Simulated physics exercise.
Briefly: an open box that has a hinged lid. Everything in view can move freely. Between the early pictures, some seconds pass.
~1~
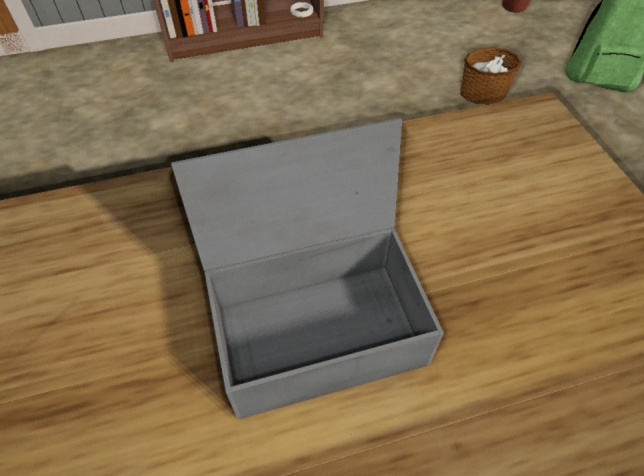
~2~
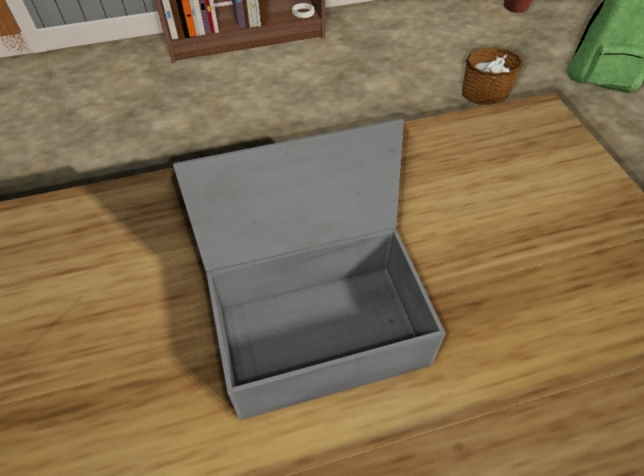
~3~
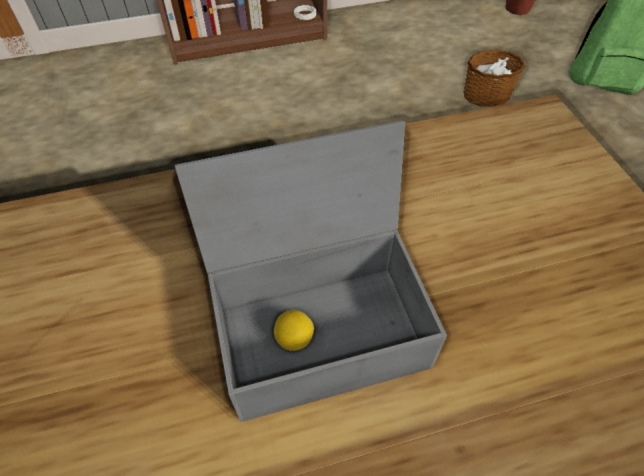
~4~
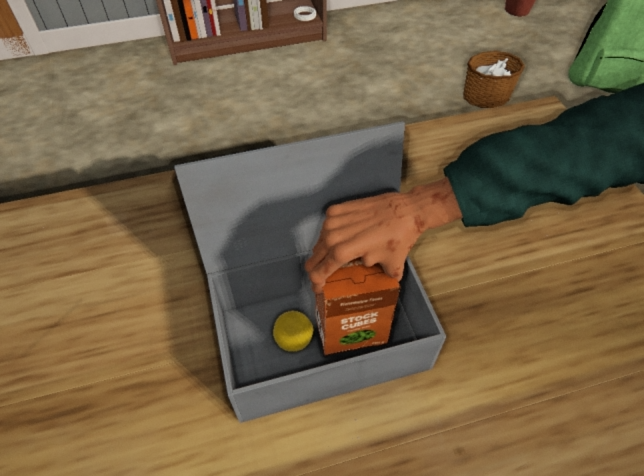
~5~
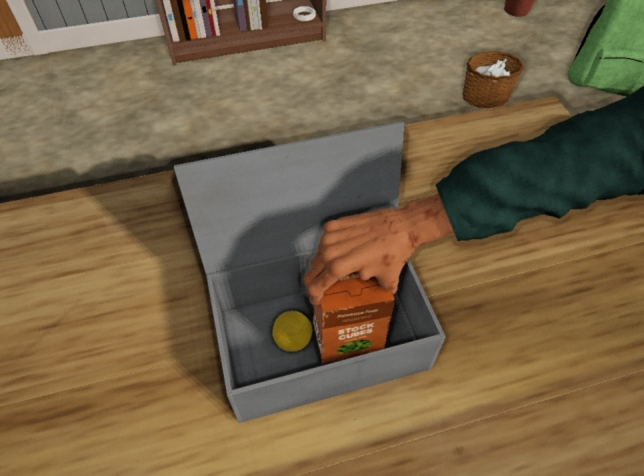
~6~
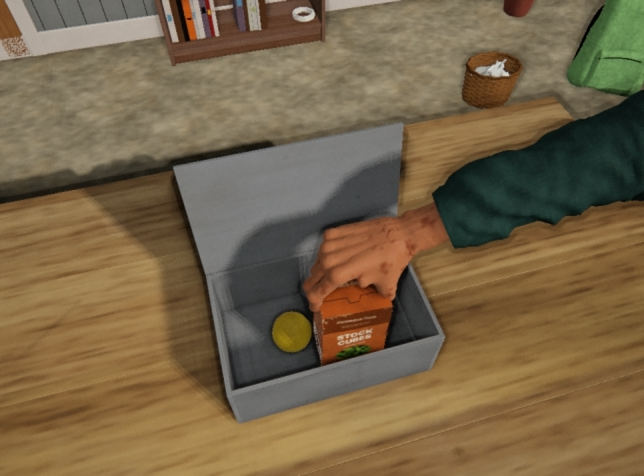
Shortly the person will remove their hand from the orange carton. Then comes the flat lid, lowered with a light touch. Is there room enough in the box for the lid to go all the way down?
No, there is not.
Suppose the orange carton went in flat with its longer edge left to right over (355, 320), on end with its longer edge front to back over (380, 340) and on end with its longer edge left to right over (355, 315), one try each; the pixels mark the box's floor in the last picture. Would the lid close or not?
So, one: It drops fully; two: It remains raised; three: It remains raised.
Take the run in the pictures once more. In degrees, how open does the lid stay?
Some 20°.
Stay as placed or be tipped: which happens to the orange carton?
Result: The orange carton remains as it was set.
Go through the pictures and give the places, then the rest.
In the first picture, the last thing is not in view yet.
In the second picture, the last thing is not in view yet.
In the third picture, the last thing is not in view yet; yellow lemon (294, 331).
In the fourth picture, on its way; orange carton (353, 303); yellow lemon (293, 331).
In the fifth picture, on its way; orange carton (350, 313); yellow lemon (292, 331).
In the sixth picture, put in, still held; orange carton (349, 319); yellow lemon (292, 332).
Then, 1.20 s on from there, lid starting down; orange carton shifted about its own width near (347, 341).
Then, 1.80 s on from there, lid 48° above the rim; orange carton shifted about its own width near (347, 341).
In the end, lid 21° above the rim; moved from the start, orange carton; yellow lemon unmoved. At the end, from the last picture's camera, orange carton near (347, 340).
